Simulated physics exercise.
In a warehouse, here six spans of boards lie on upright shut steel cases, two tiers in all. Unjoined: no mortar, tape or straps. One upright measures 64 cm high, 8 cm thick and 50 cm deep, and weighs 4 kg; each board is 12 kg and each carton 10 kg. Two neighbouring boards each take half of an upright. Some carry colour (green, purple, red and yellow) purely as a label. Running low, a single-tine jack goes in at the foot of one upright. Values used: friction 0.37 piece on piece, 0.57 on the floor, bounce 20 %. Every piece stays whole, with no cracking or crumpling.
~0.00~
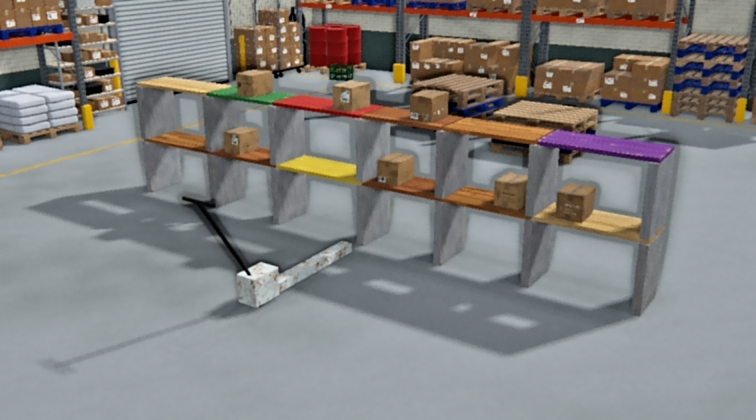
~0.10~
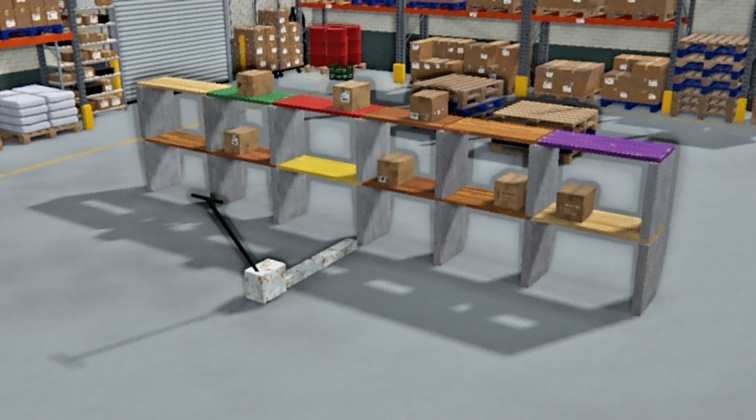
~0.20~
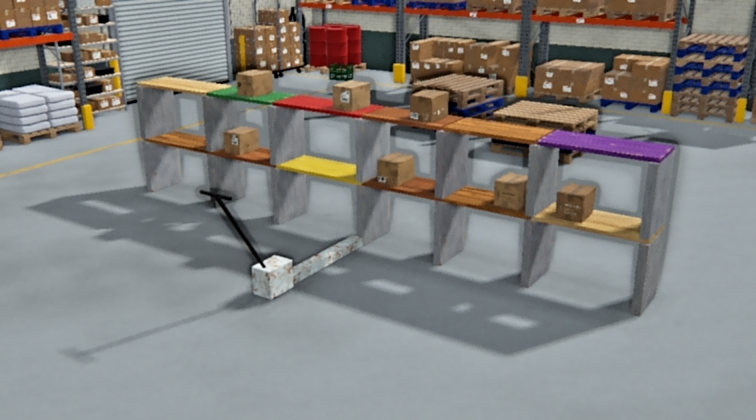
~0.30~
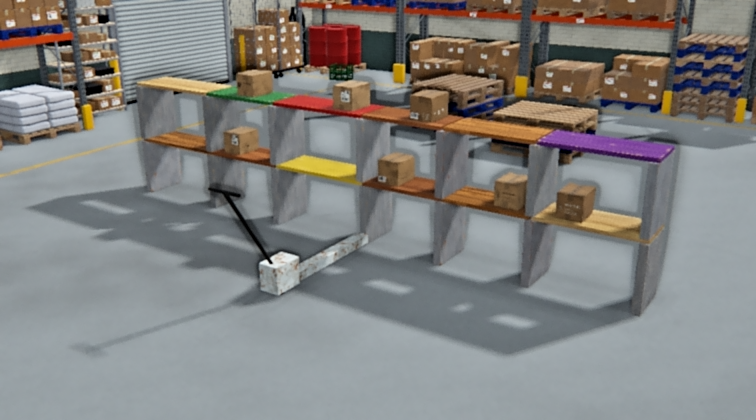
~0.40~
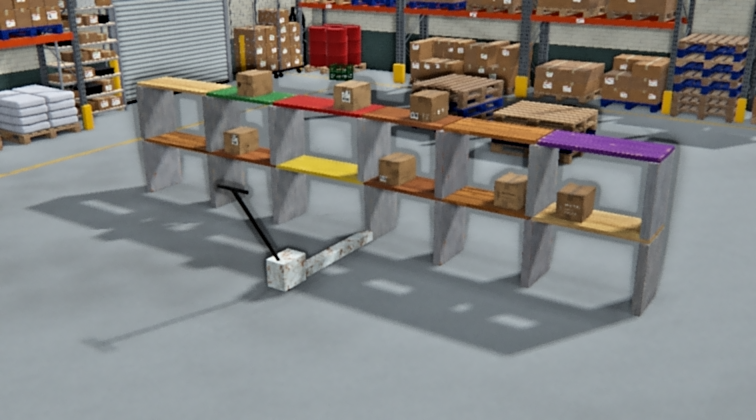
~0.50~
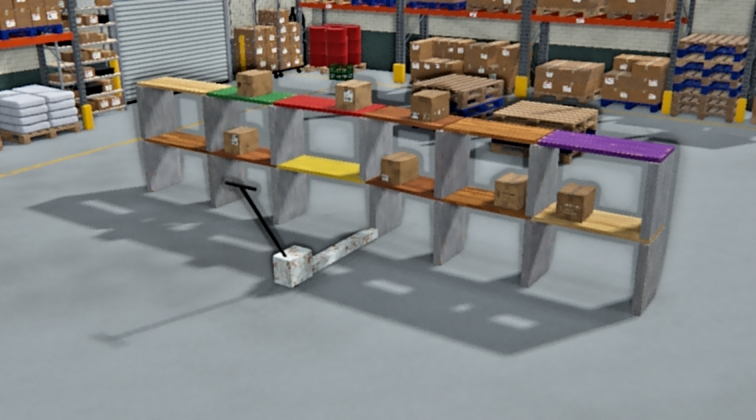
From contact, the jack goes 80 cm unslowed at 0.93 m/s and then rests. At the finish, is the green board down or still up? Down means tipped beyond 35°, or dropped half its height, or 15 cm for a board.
It is down.
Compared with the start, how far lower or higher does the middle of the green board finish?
It ends some 100 cm lower.
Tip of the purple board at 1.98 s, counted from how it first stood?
I'd estimate close to 40°.
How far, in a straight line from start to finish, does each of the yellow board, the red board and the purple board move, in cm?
Yellow 70 cm, red 120 cm, purple 120 cm.
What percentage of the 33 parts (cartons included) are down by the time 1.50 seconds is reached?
At that moment 50 per cent.
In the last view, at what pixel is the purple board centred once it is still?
About (653, 284).
By 1.16 s, 8 of the 33 pieces down; green board tilted 4°; yellow board tilted 32°, 34 cm lower.
By 1.50 s, 17 of the 33 pieces down; green board tilted 47°, 51 cm lower; red board tilted 25°, 1.04 m lower.
By 1.98 s, 32 of the 33 pieces down; green board tilted 27°, 99 cm lower; purple board tilted 39°, 79 cm lower.
When it is over (3.2 s), 32 of the 33 pieces down; green board tilted 26°, 1.01 m lower; red board tilted 10°, 1.18 m lower; purple board tilted 6°, 1.12 m lower. In pixels of the last frame, middles, green board near (248, 180), red board near (315, 209).
